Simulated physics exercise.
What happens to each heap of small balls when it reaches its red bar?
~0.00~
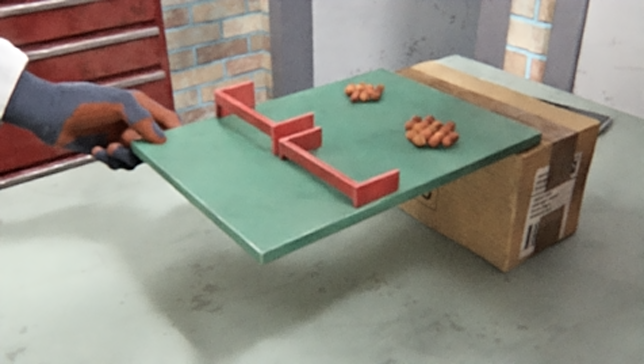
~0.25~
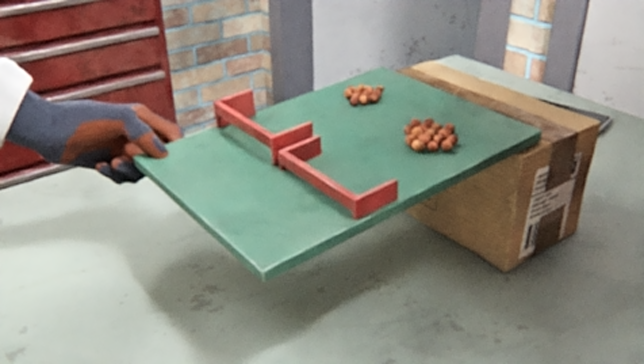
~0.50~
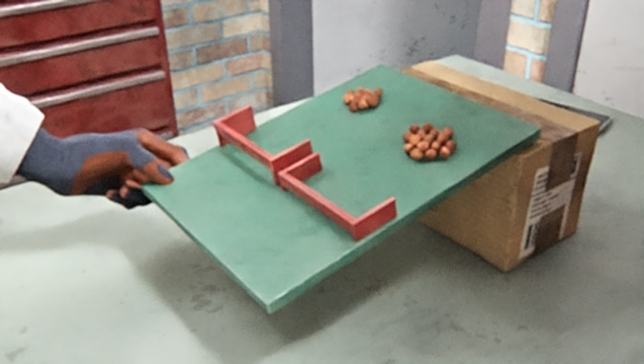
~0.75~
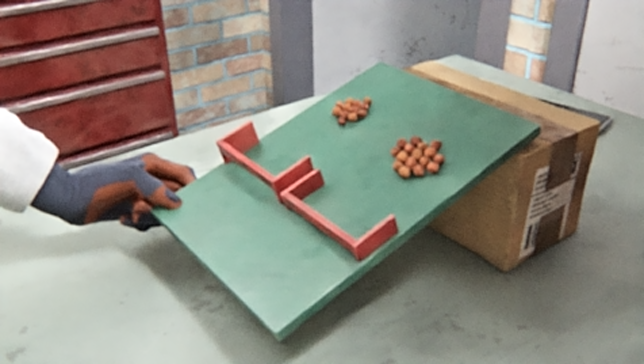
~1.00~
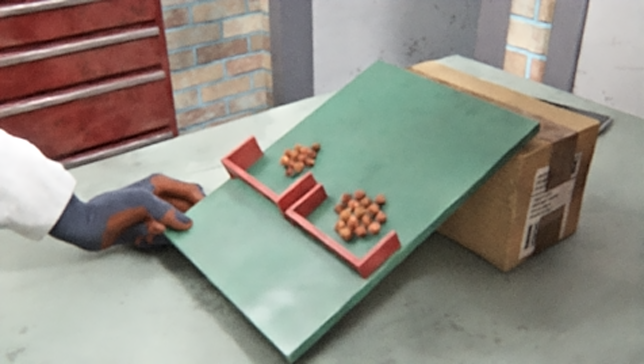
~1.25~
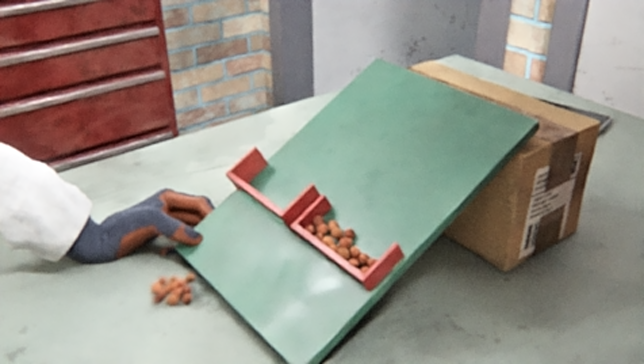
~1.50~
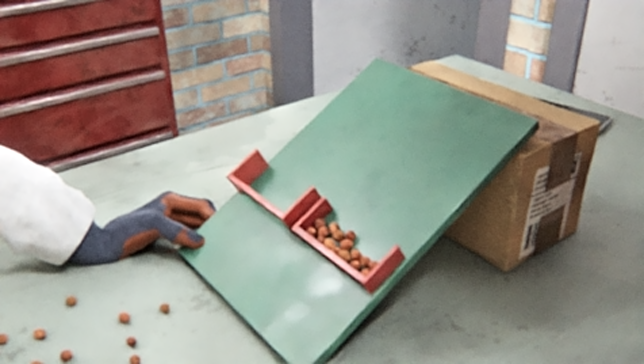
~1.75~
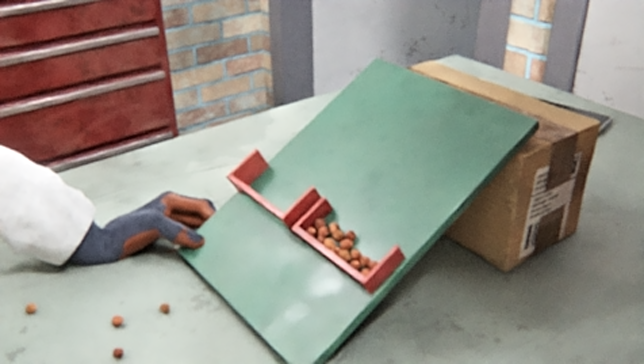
The nearer heap is too big for its slot and stays gathered behind the bar, while the farther heap gets through and rolls out onto the table.
